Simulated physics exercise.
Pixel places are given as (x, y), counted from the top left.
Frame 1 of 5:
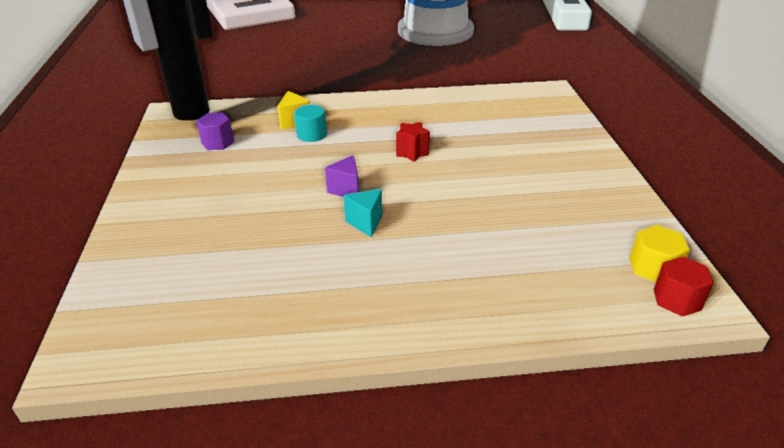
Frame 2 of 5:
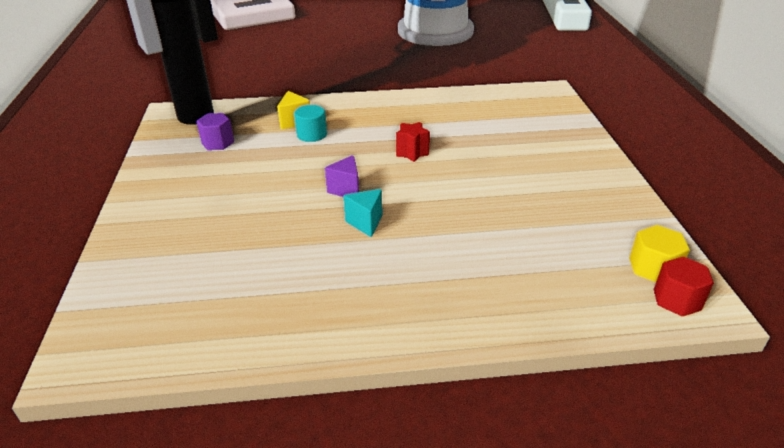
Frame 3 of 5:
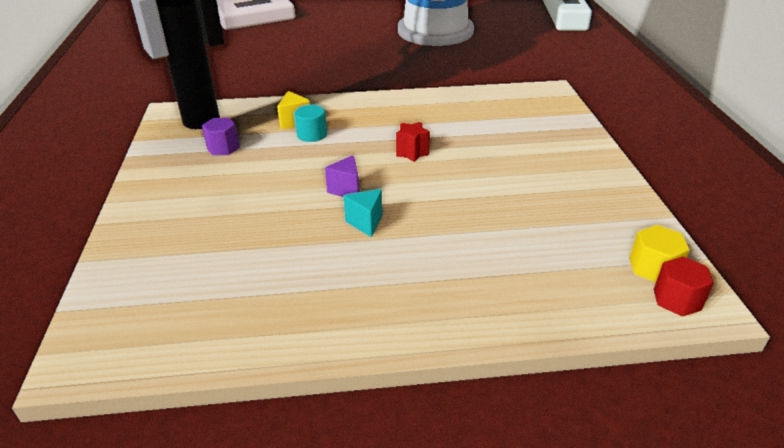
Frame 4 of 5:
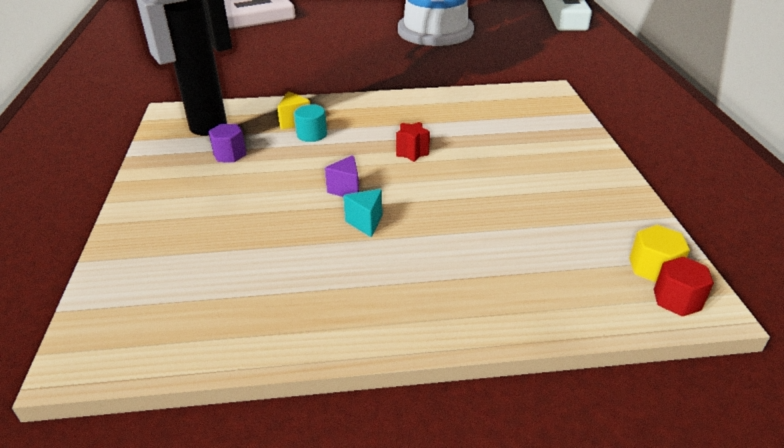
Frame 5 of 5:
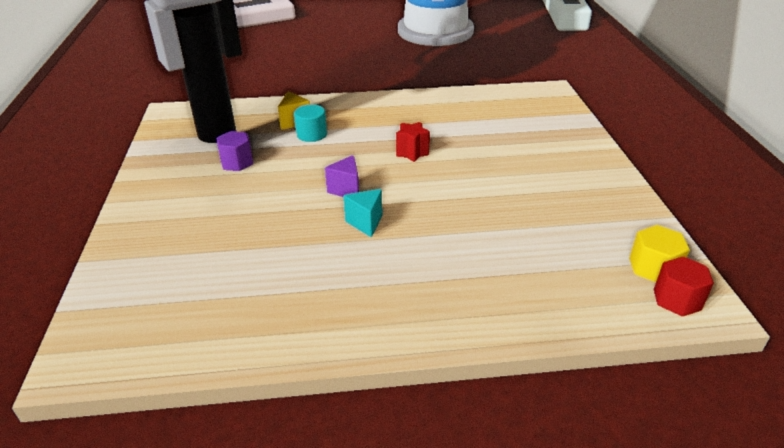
A black stick gently pushes the purple six-sided block down and right across the wooden board.
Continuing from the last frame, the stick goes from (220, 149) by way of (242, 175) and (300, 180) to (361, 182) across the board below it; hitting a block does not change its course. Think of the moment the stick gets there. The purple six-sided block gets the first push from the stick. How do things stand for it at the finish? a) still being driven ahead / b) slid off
My pick is b.
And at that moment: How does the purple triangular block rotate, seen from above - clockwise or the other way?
It makes a clockwise turn.
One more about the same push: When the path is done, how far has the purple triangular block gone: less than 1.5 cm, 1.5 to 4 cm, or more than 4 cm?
It gets moved 1.5 to 4 cm.
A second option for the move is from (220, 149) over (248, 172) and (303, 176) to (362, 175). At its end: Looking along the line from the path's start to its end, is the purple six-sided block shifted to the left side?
I expect not.
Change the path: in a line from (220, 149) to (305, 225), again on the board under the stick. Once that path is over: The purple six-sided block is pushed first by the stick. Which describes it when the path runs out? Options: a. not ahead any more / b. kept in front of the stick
Answer: B.
On the path given first. One third of the way, stick (240, 159); purple six-sided block (257, 165).
Two thirds of the way, stick (298, 164); purple six-sided block (279, 175), turned 50° clockwise.
At the end, stick (360, 166); purple six-sided block (279, 175), turned 50° clockwise; purple triangular block (377, 172), turned 20° clockwise; turquoise triangular block in place.
